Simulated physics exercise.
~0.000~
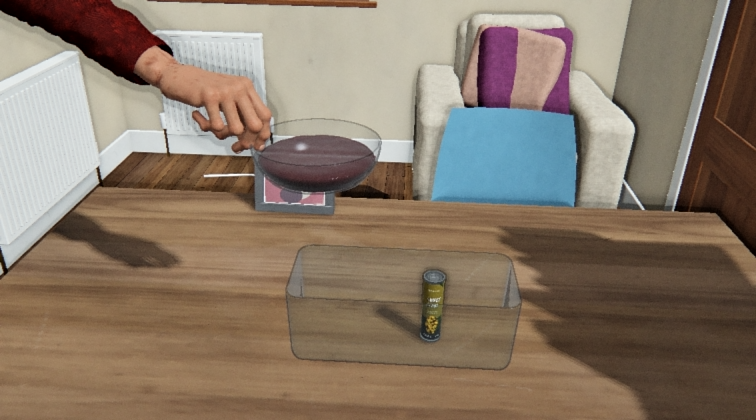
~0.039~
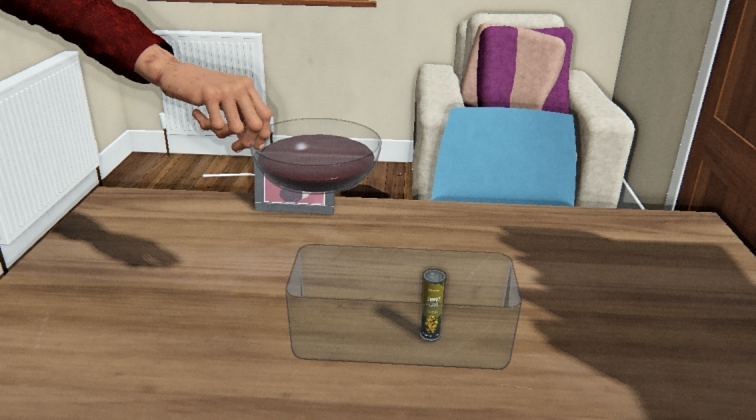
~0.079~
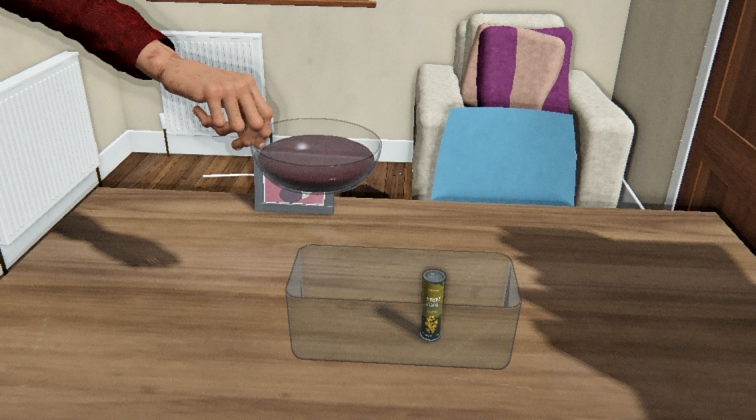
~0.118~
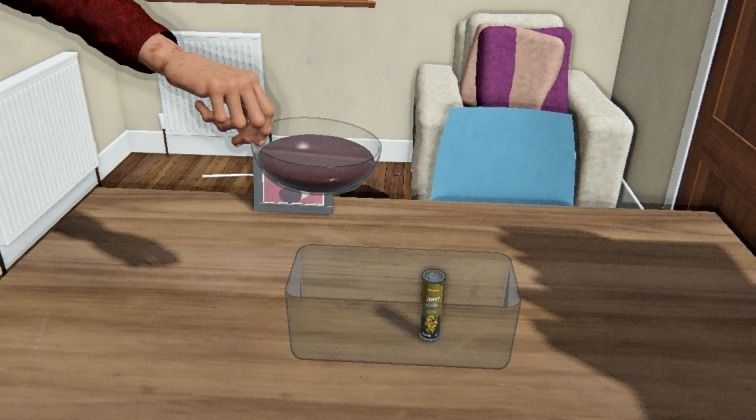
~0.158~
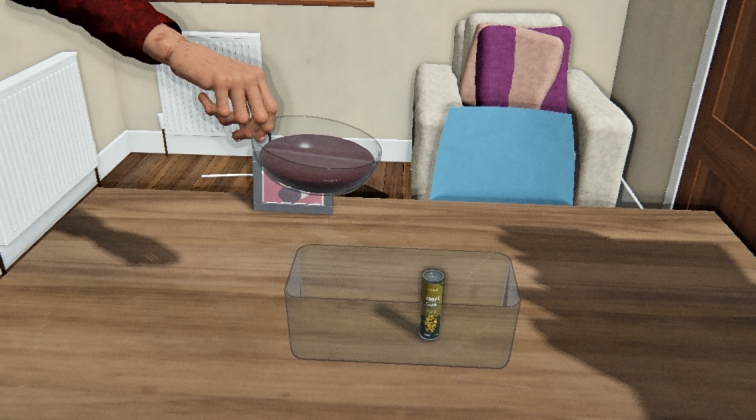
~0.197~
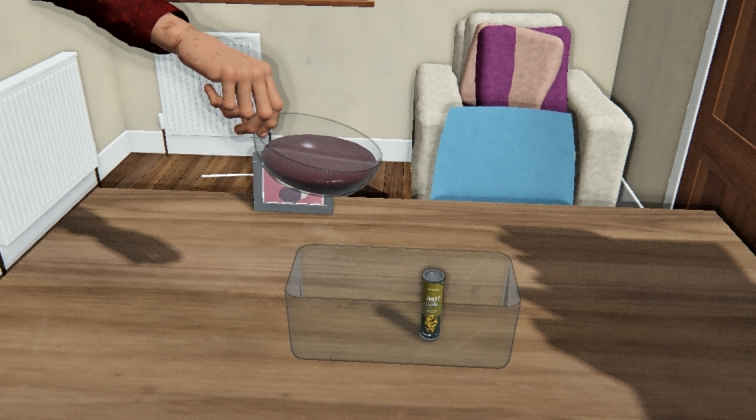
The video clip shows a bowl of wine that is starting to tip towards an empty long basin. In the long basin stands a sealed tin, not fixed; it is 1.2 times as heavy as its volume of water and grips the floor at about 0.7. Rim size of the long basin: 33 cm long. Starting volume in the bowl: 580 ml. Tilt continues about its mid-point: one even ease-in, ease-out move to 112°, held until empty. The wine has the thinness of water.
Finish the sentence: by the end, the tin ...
By the end, the tin is still upright.
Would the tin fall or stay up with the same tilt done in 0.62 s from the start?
Result: Tin tipped over.
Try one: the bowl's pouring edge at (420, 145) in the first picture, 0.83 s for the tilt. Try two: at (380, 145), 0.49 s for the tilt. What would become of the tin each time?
Trial 1 - tin stays standing; trial 2 - tin tips.
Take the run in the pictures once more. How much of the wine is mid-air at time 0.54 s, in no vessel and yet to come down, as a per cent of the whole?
My guess is roughly 64 %.
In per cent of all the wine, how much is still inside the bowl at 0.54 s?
16 %.
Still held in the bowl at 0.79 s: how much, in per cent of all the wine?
0 %.
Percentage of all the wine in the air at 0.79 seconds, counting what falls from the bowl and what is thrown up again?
Around 4 per cent of the liquid is in flight.
Then, 0.54 s in, the tilt is 81° and 16 per cent is still to pour; the tin stands where it began.
Then, 0.79 s in, the tilt is 111° and 0 per cent is still to pour; the tin stands where it began.
Then, 1.05 s in, the tilt is 112° and 0 per cent is still to pour; the tin stands where it began.
Then, 1.33 s in, the tilt is 112° and 0 per cent is still to pour; the tin stands where it began.
Finally, the tin stands where it began.
